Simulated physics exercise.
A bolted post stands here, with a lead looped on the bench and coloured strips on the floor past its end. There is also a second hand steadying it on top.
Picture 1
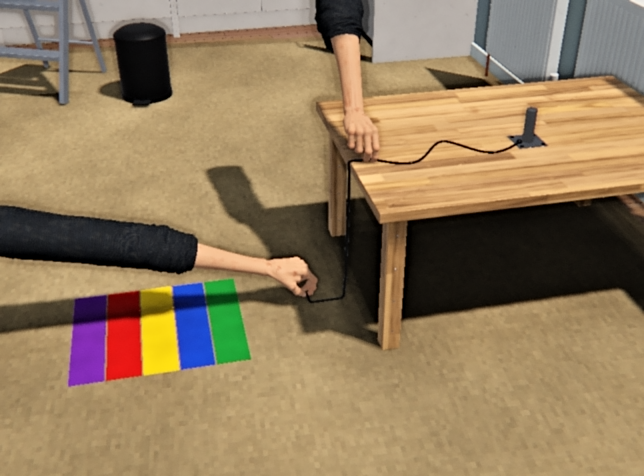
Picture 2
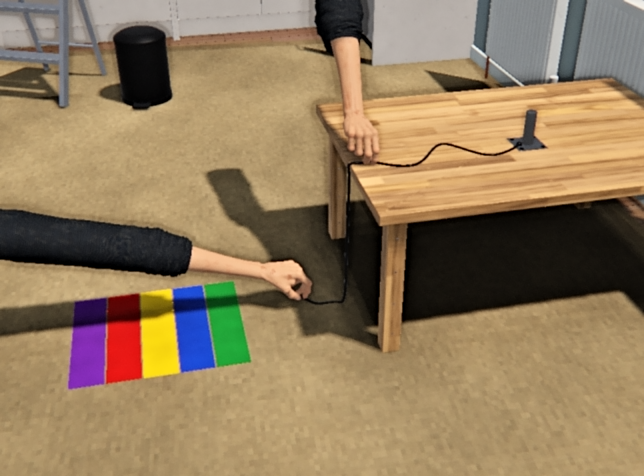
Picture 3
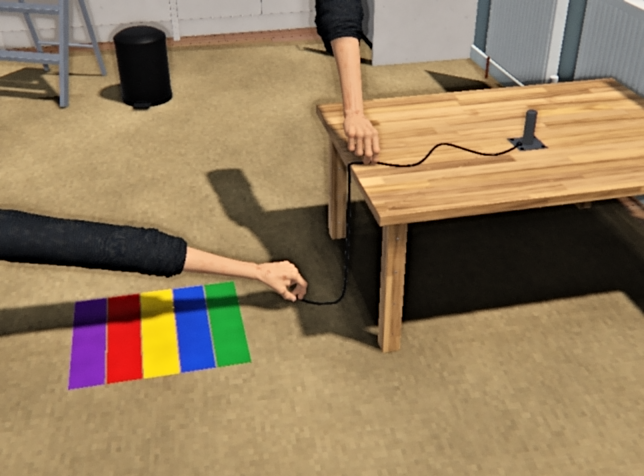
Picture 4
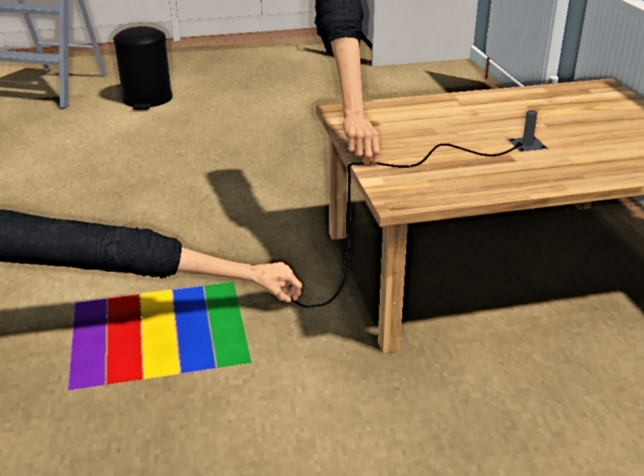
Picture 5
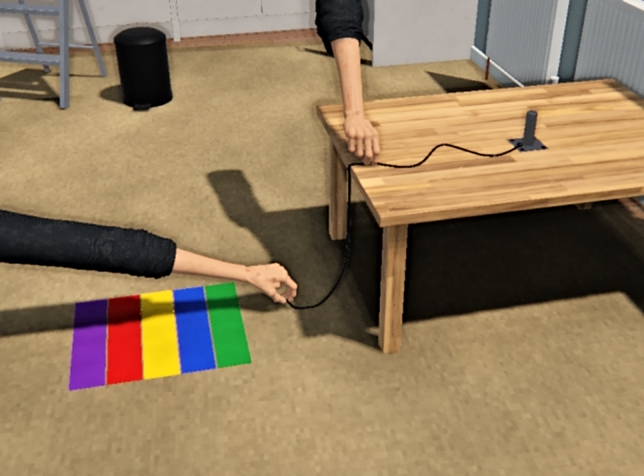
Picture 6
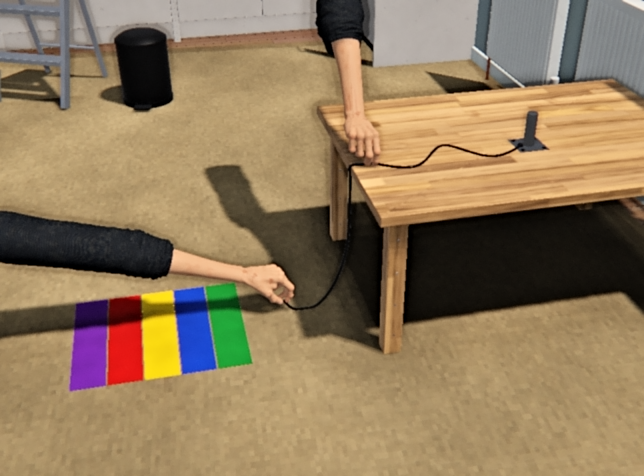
We see one hand resting on a wooden table's edge over a black cord, while another hand near the floor draws the cord's lower end slightly left, toward the green side of a multicoloured striped mat.
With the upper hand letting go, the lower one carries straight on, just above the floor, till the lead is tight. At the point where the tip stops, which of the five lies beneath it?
The yellow strip lies beneath it.
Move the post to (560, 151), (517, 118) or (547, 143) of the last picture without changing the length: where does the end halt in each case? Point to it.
Around (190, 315), (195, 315) and (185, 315).
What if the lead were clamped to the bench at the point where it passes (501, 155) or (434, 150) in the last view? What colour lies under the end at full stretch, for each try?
The end lands on yellow the first time and on blue the second time.
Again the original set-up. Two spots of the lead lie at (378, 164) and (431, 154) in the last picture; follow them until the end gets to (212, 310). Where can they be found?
(347, 179) for the first, (406, 157) for the second.
Early on, end near (212, 310); over green.
Midway, end near (179, 315); over blue.
At the end of the slack, end near (158, 317); over yellow. The yellow one.
